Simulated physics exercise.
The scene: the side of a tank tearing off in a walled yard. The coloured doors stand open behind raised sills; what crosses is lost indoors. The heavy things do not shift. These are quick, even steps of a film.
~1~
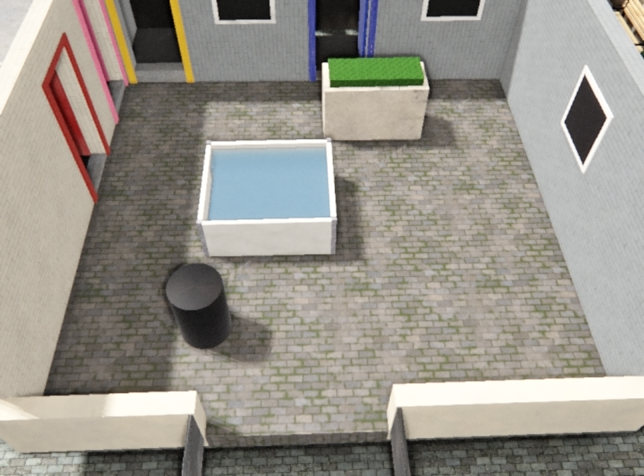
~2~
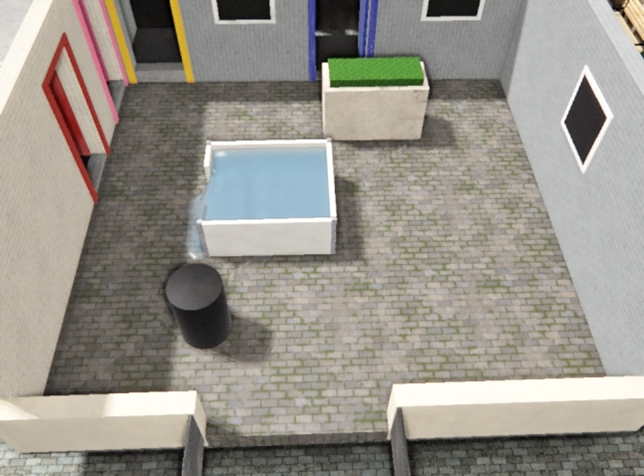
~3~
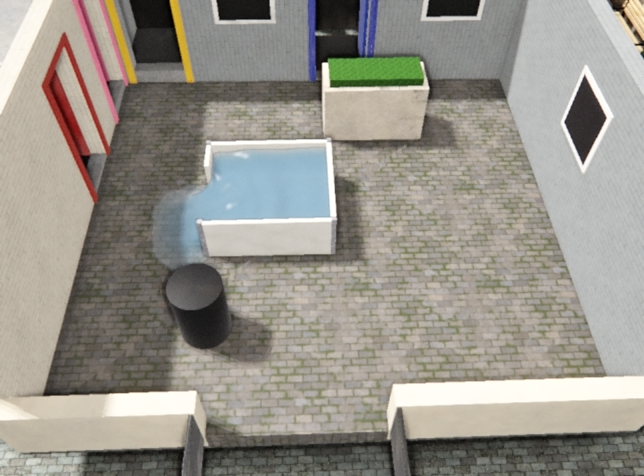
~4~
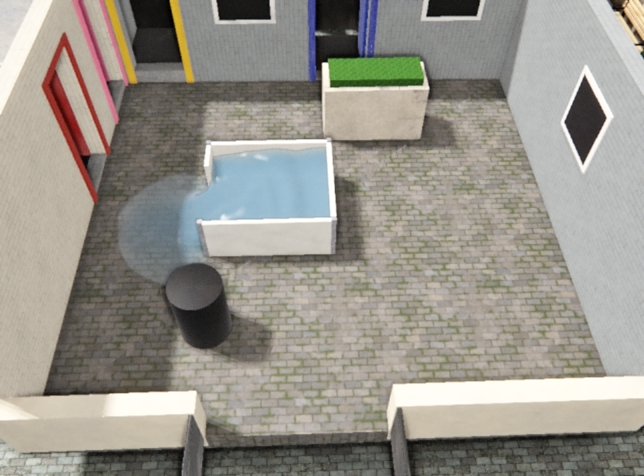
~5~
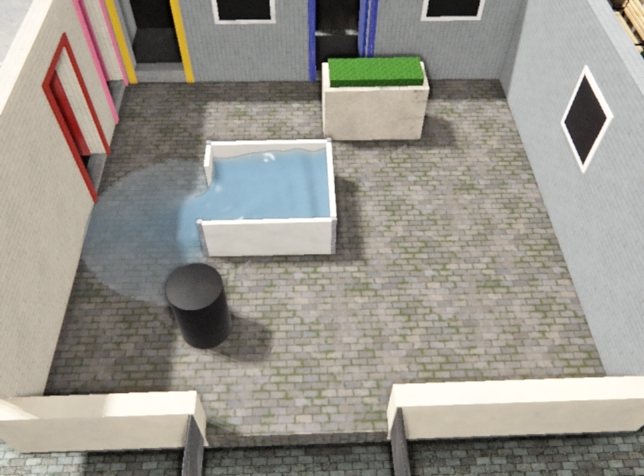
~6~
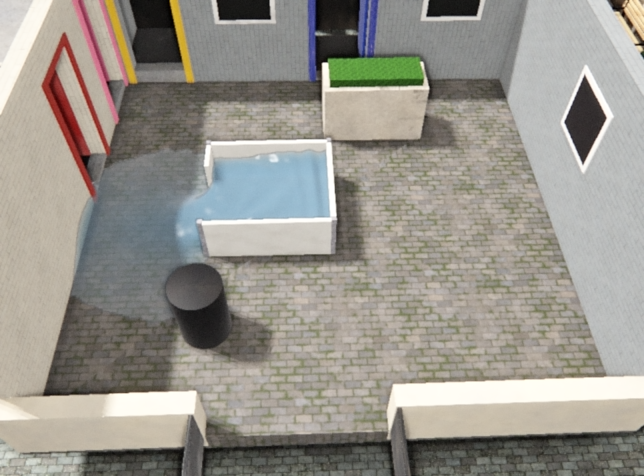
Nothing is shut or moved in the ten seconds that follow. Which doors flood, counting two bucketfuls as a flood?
One by one: The pink door admits no more than that; the red door lets in a lot; the blue door admits no more than that; the yellow door admits no more than that.
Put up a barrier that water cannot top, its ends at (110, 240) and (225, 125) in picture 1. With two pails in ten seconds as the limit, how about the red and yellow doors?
Then: The red door holds; the yellow door stays under.
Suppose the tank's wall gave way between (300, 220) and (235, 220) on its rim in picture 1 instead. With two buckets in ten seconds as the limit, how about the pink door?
My reading: The pink one keeps below it.
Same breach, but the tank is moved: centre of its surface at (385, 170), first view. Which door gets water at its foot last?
I say the blue-painted one.
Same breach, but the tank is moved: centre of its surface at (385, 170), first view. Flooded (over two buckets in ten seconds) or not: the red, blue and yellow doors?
Red door takes more; blue door stays under; yellow door is under.
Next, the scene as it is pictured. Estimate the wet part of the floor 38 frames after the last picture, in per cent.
Close to 70 %.
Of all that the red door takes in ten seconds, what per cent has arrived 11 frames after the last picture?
Near 55 in a hundred.
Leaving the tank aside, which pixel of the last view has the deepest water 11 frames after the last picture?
I would point to (41, 406).
A moment on, water covers 15 % of the floor; the pink door not reached, the red door over two buckets in, the blue door not reached, the yellow door not reached.
Next, water covers 20 % of the floor; the pink door wet at the sill, nothing in, the red door over two buckets in, the blue door not reached, the yellow door not reached.
Then, water covers 35 % of the floor; the pink door wet at the sill, nothing in, the red door far over two buckets in, the blue door not reached, the yellow door wet at the sill, nothing in.
Later, water covers 70 % of the floor; the pink door under two buckets in, the red door far over two buckets in, the blue door wet at the sill, nothing in, the yellow door wet at the sill, nothing in.
In the end, water covers 90 % of the floor; the pink door under two buckets in, the red door far over two buckets in, the blue door wet at the sill, nothing in, the yellow door wet at the sill, nothing in.
